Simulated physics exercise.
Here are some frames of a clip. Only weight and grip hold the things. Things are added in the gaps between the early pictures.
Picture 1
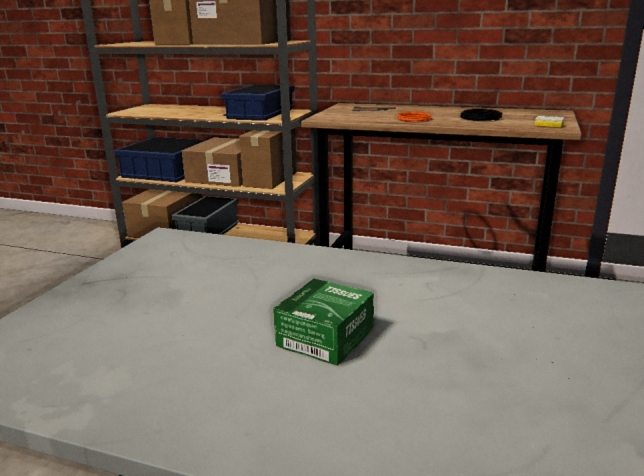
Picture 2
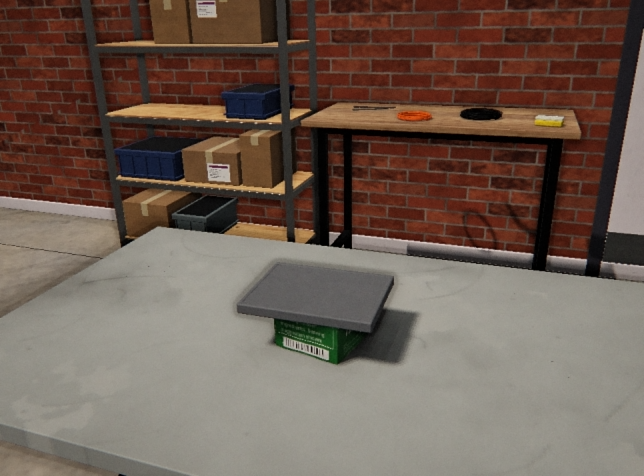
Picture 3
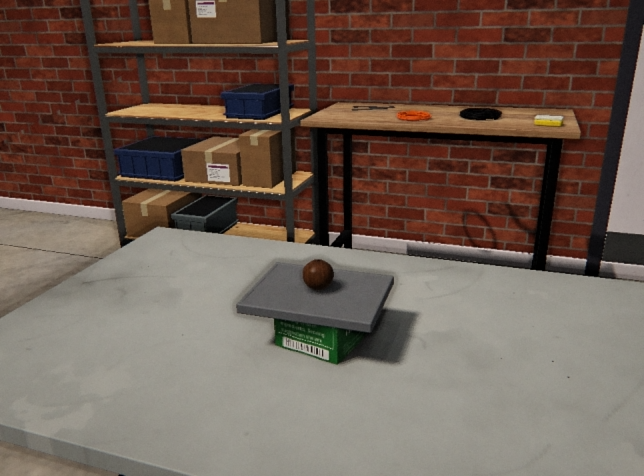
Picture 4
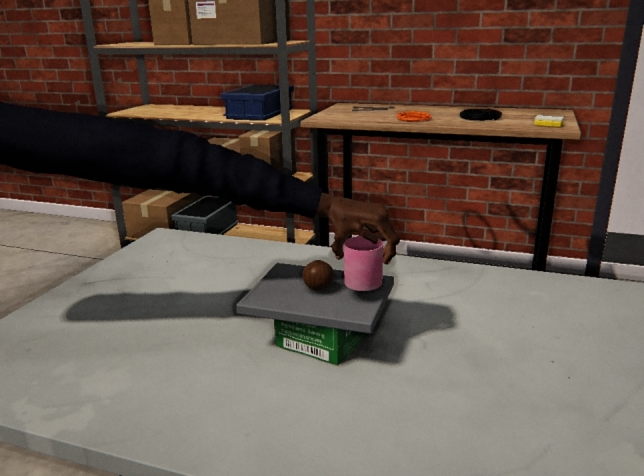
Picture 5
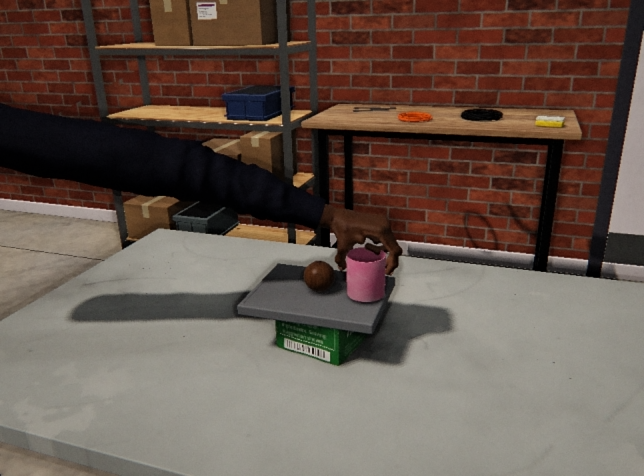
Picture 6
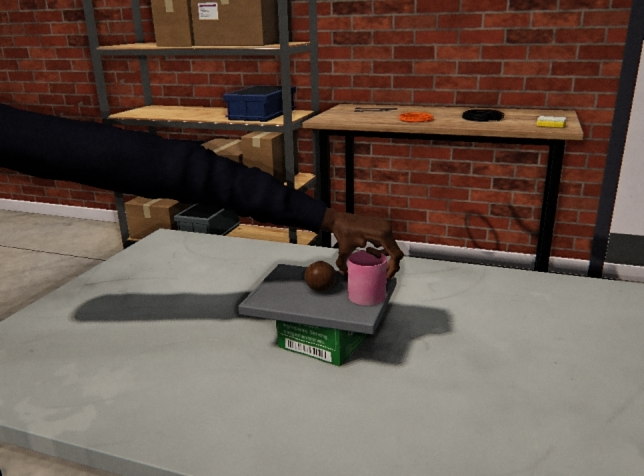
In this clip, a grey tray appears on top of a small green box on a table, then a brown onion on the tray, and a hand reaching in from the left lowers a pink cup onto the tray's right side.
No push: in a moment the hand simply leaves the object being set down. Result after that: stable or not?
It stays balanced.
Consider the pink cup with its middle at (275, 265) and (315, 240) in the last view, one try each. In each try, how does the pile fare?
Case A: It does not fall; case B: It comes down.
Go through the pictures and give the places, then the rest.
In the first frame, the last thing is not in view yet.
In the second frame, the last thing is not in view yet.
In the third frame, the last thing is not in view yet.
The fourth frame shows coming down; pink cup (363, 263); grey tray (319, 294).
The fifth frame shows coming down; pink cup (366, 274); brown onion (319, 276).
The sixth frame shows in place under the hand; pink cup (367, 278).
Then, 0.60 s on from there, no change.
Then, 1.50 s on from there, pink cup resting near (367, 278).
In the end, all 4 unmoved. At the end, from the last picture's camera, pink cup near (366, 278). The pile keeps its balance.
